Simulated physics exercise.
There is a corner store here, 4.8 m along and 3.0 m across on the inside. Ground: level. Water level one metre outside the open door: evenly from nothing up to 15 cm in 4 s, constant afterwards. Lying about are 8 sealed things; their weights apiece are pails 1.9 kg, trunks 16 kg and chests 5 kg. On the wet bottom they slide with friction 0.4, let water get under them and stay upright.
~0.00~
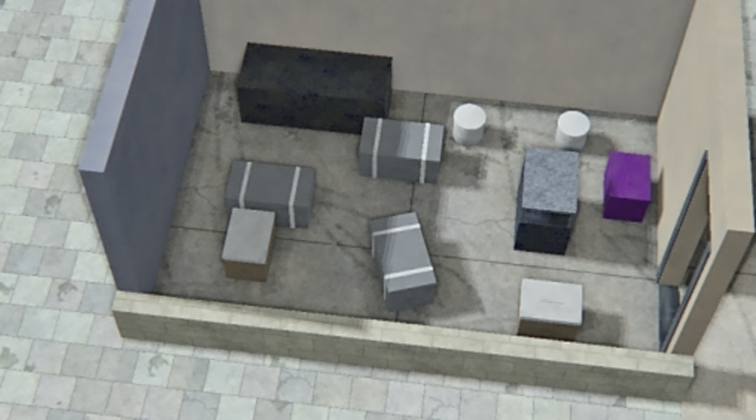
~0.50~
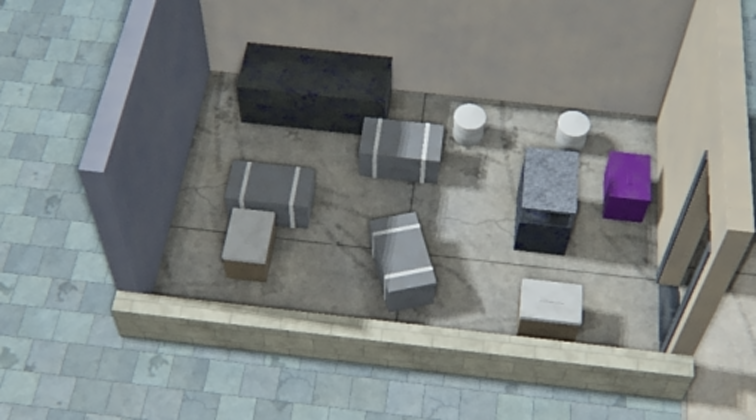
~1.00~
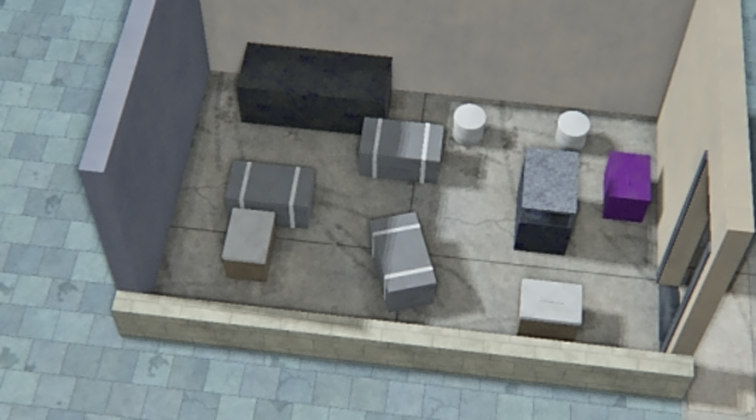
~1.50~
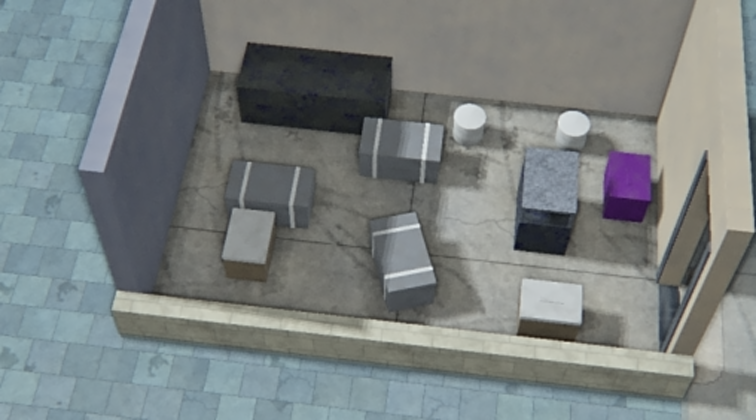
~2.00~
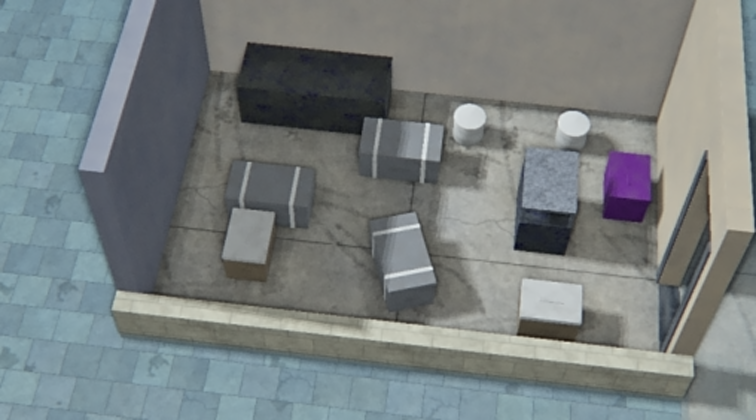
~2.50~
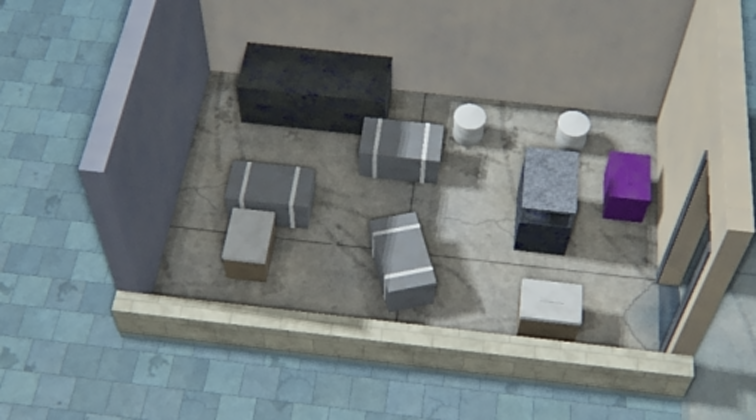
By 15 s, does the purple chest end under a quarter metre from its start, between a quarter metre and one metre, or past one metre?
Between a quarter metre and one metre.
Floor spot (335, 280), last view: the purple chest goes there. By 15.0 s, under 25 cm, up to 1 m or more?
Short answer, it is taken a long way.
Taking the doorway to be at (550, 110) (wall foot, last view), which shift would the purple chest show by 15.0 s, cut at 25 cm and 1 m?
Under that change the purple chest is pushed well away.
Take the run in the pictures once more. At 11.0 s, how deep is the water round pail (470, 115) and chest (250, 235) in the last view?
First roughly 2 cm, second roughly 9 cm.
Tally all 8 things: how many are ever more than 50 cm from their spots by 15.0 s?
I count 7 of them.
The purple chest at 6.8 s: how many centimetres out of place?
I'd put it at around 0 cm.
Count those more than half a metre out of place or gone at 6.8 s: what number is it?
At that time I count 2.
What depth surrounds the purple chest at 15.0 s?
Roughly 4 cm deep.
After 3.5 s the purple chest is near (630, 175), 0.0 m from its start, aground; 0 afloat.
After 6.8 s the purple chest is near (630, 175), 0.0 m from its start, aground; 1 afloat.
After 11.0 s the purple chest is near (638, 192), 0.2 m from its start, afloat; 6 afloat.
After 15.0 s the purple chest is near (610, 201), 0.4 m from its start, afloat; 8 afloat.
